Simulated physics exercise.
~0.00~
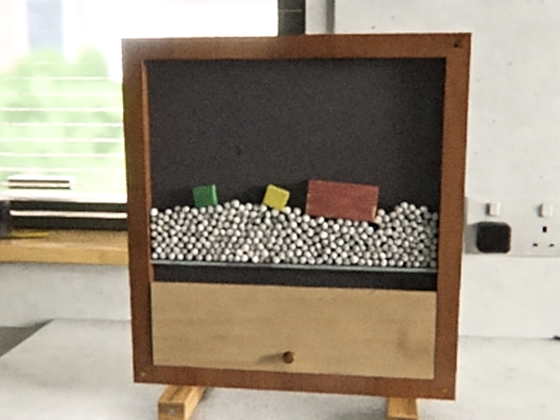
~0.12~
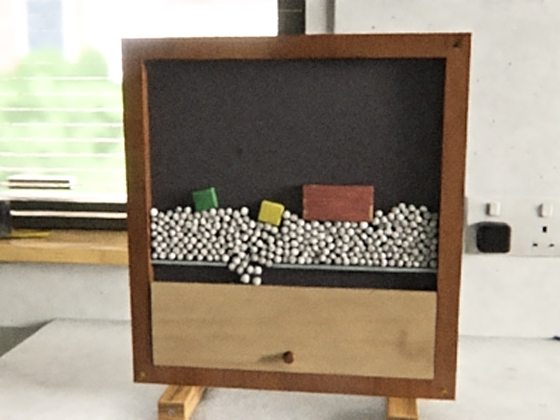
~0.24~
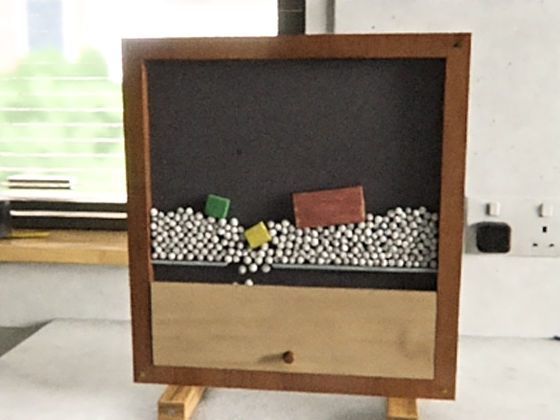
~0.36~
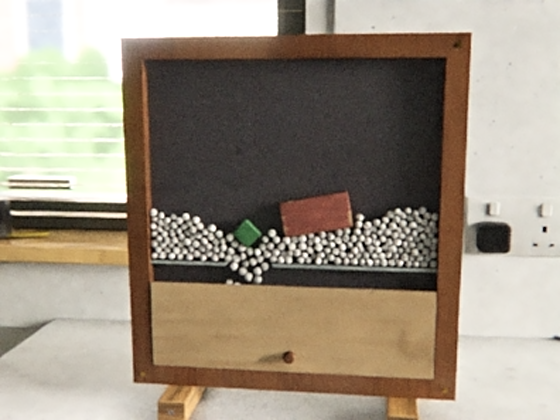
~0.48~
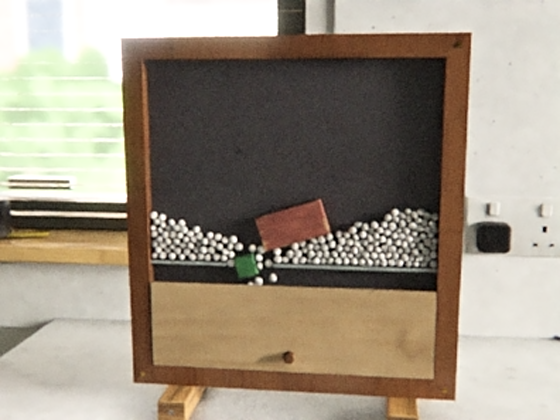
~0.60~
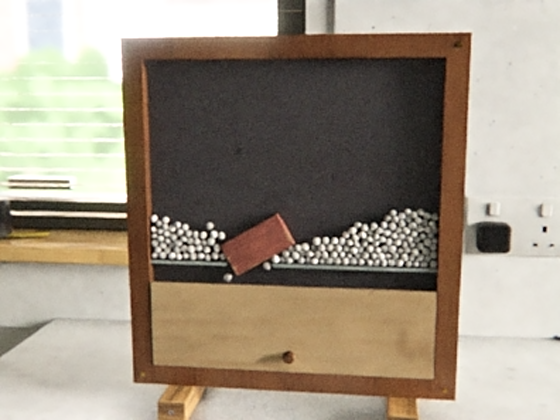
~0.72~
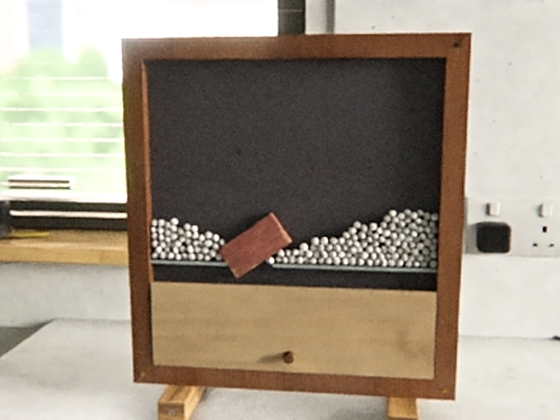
White beads fill the lower part of a dark, wood-framed case with a clear front, seen straight on from a still view, with a window at the left and wall sockets at the right. A green block at the left, a yellow block near the middle and a larger red block to its right rest on top. Beads begin dropping through a gap in the floor, left of centre, and the yellow block tips, sinks and disappears. The green block slides right, tilts and drops through after it. The red block slides down leftward and ends slanted in the gap, with beads remaining on both sides.
